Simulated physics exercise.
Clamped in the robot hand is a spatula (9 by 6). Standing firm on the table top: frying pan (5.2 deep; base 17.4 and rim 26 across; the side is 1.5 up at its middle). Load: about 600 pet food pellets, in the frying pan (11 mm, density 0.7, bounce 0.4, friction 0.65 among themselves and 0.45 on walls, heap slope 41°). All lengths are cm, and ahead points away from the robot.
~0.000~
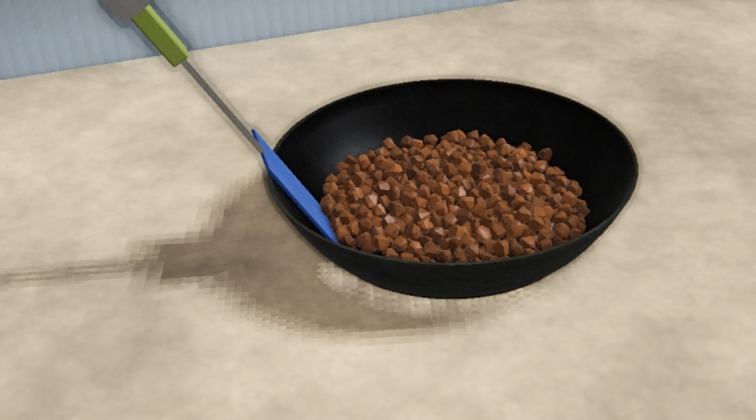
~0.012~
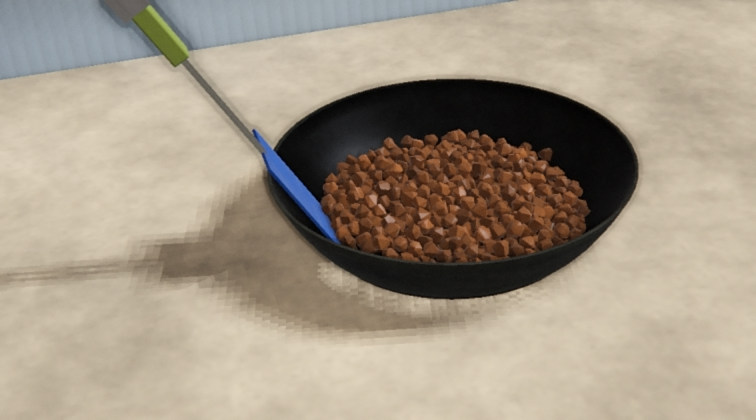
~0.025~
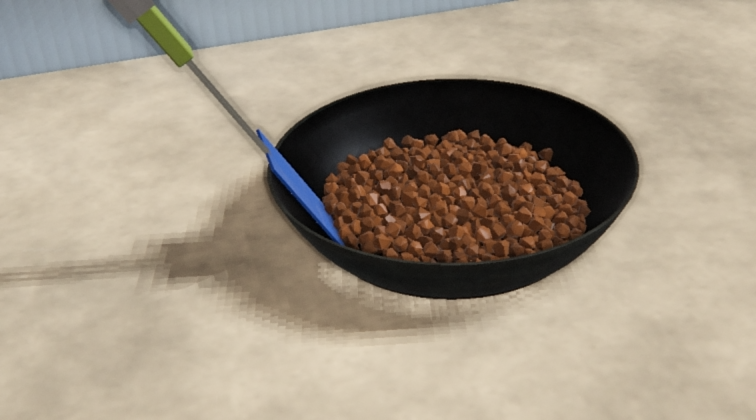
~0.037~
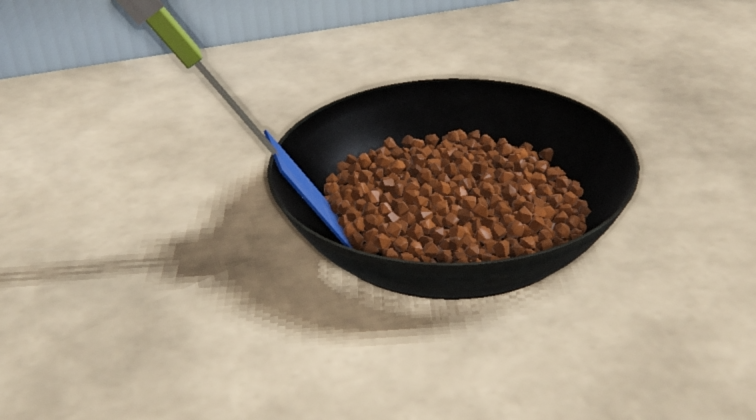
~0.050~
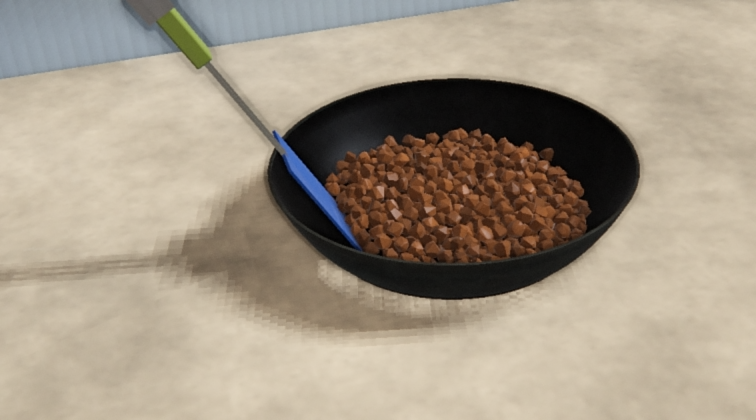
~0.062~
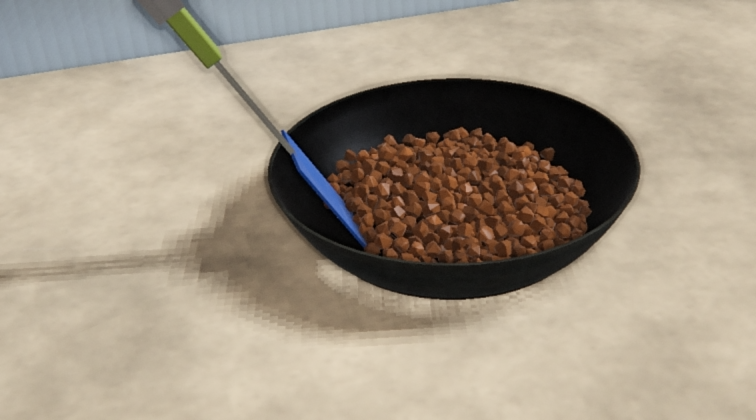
At first, a blue spatula with a green-banded handle leans inside the left edge of a black frying pan heaped with brown pellets on a mottled tabletop. The spatula then slides slowly a short way right, pressing against the pellets, while the pan stays still and the heap barely changes.
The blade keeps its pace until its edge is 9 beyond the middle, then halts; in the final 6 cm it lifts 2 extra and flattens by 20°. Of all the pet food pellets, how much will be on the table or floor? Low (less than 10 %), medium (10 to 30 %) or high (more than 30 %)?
Share on the table or floor: Low (less than 10 %).
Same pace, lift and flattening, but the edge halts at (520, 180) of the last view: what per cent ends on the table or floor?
Some 0 per cent.
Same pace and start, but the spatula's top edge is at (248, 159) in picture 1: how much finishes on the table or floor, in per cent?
About 0 per cent.
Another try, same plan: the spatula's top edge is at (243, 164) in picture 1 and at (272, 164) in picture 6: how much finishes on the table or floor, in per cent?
Some 0 per cent.
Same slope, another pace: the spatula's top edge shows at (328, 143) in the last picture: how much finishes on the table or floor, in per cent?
About 20 per cent.
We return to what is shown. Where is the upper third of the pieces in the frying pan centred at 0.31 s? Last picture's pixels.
Near (548, 152).
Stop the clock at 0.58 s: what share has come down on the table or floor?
Roughly 5 per cent.
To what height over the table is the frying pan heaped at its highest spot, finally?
About 7.0 cm.
After 0.19 s, sloping 60°, highest piece 4 above the table; 598 in the frying pan.
After 0.31 s, sloping 53°, highest piece 6 above the table; 598 in the frying pan.
After 0.58 s, sloping 40°, highest piece 7 above the table; 577 in the frying pan, 20 on the table or floor, 1 on the blade or in flight.
After 1.63 s, sloping 40°, highest piece 6 above the table; 575 in the frying pan, 23 on the table or floor.
In the end, 575 in the frying pan, 23 on the table or floor. That is 4 % on the table or floor.
